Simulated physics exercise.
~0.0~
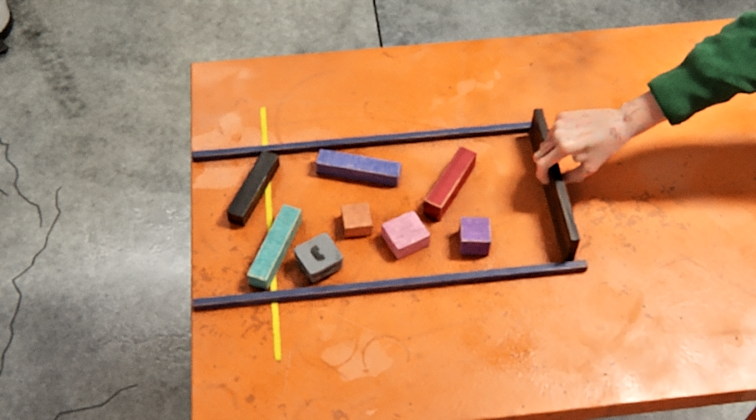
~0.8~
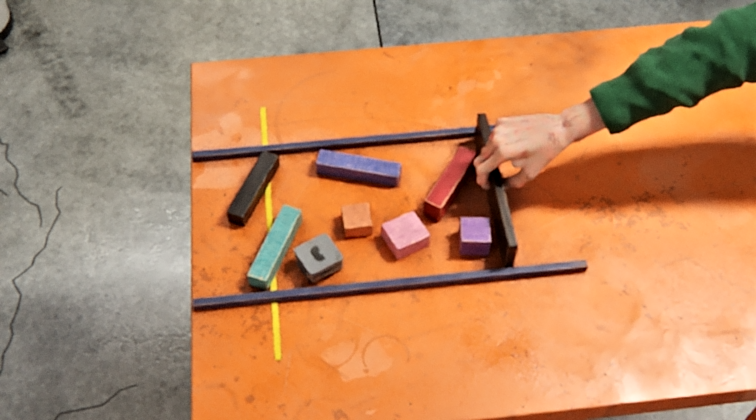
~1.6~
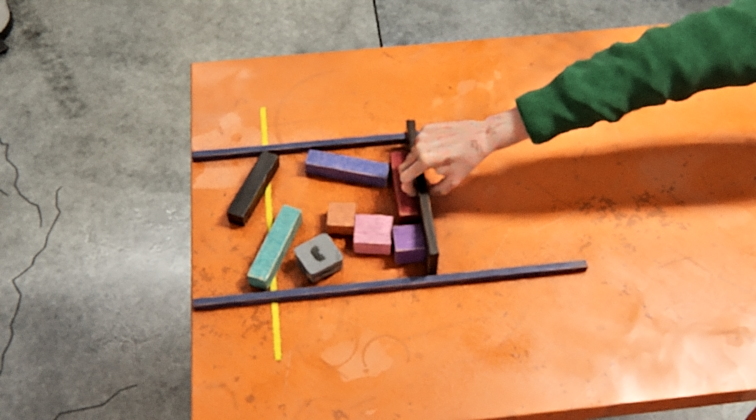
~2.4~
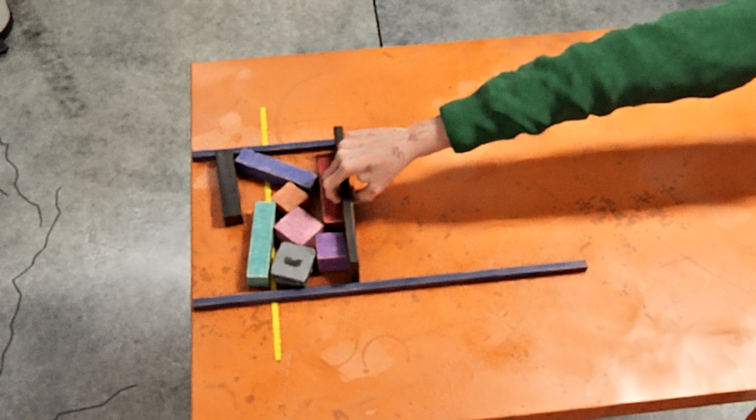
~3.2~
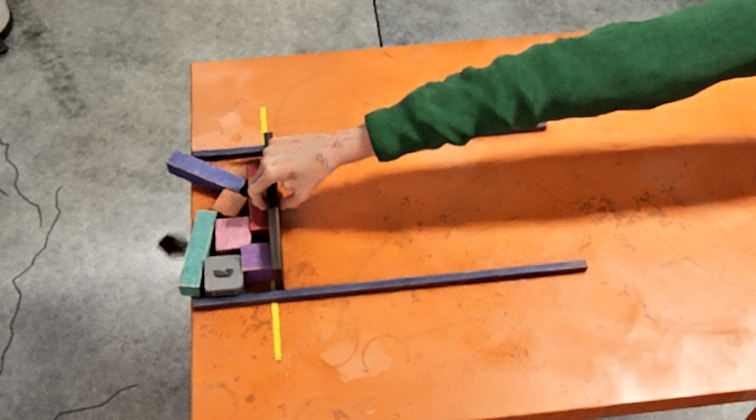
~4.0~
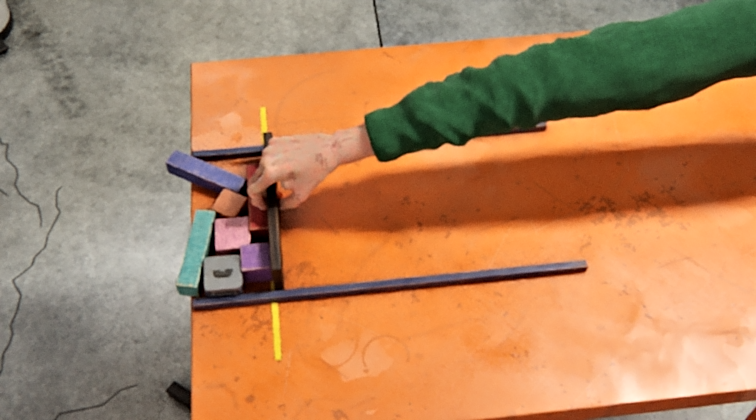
On an orange tabletop, a green-sleeved hand sliding a board left to yellow tape, bunching coloured blocks as a black bar falls off.
